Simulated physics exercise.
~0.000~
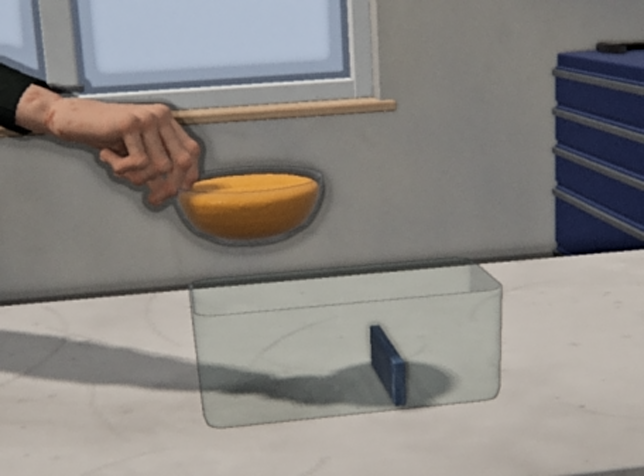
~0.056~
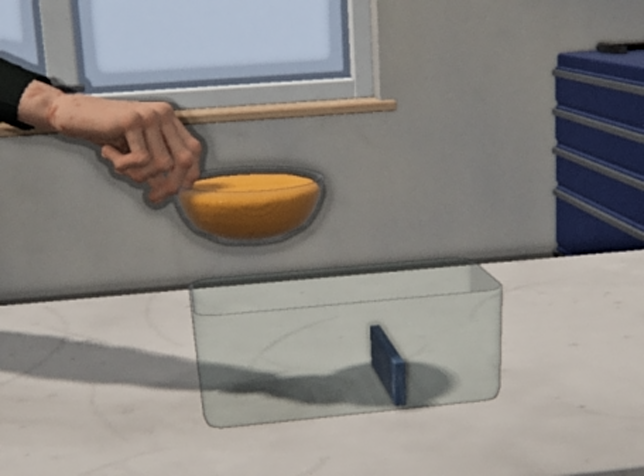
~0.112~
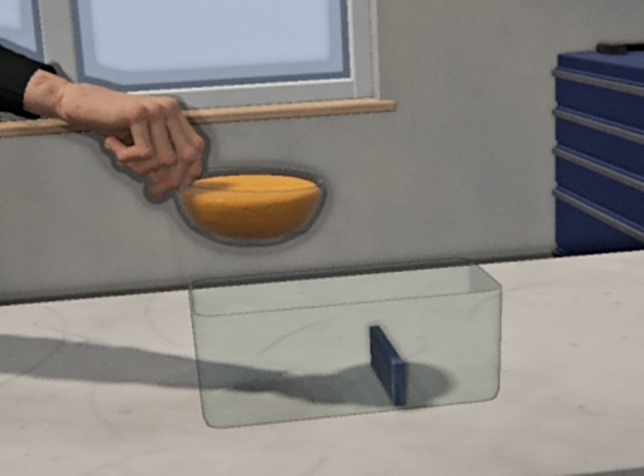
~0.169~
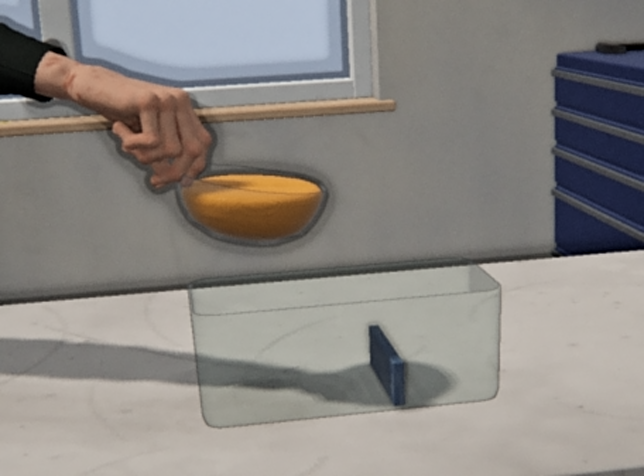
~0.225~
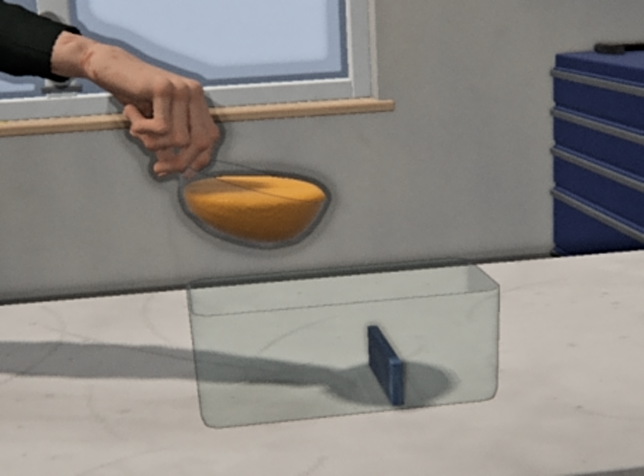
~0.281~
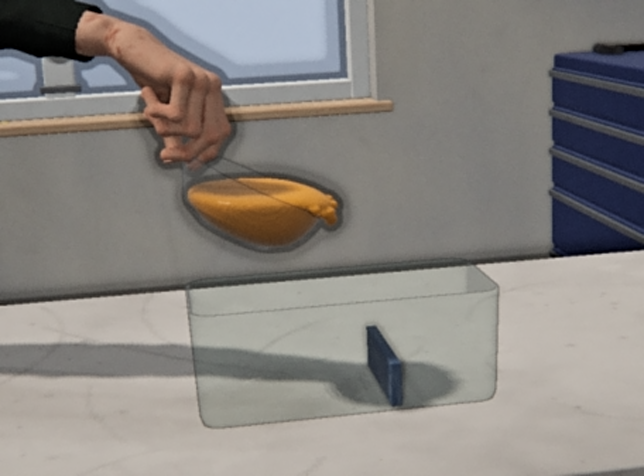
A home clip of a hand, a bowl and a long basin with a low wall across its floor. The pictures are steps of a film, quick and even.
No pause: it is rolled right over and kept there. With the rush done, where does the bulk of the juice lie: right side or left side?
The largest amount gathers in the left chamber.
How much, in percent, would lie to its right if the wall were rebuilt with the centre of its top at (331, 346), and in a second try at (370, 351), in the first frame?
That'd be about 85 percent for the first and about 55 percent for the other.
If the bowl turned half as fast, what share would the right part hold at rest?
It comes to near 45 per cent.
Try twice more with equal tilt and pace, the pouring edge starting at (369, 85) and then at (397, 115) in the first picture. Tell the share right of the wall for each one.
Roughly 75 in a hundred the first time and 75 in a hundred the second.
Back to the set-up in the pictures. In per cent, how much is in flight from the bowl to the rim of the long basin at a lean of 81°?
Airborne fraction: Approx. 20 %.
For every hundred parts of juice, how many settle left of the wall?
Some 65 parts in a hundred.
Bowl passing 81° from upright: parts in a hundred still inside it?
15 per cent, approximately.
Then, 0.58 s in, the tilt is 81° and 15 per cent is still to pour, 36 is left of the wall and 29 right of it.
Then, 0.80 s in, the tilt is 95° and 1 per cent is still to pour, 65 is left of the wall and 32 right of it.
Then, 1.02 s in, the tilt is 95° and 0 per cent is still to pour, 67 is left of the wall and 32 right of it.
Then, 1.27 s in, the tilt is 95° and 0 per cent is still to pour, 67 is left of the wall and 32 right of it.
Finally, 67 per cent lies left of the wall, 32 right of it and 1 outside.
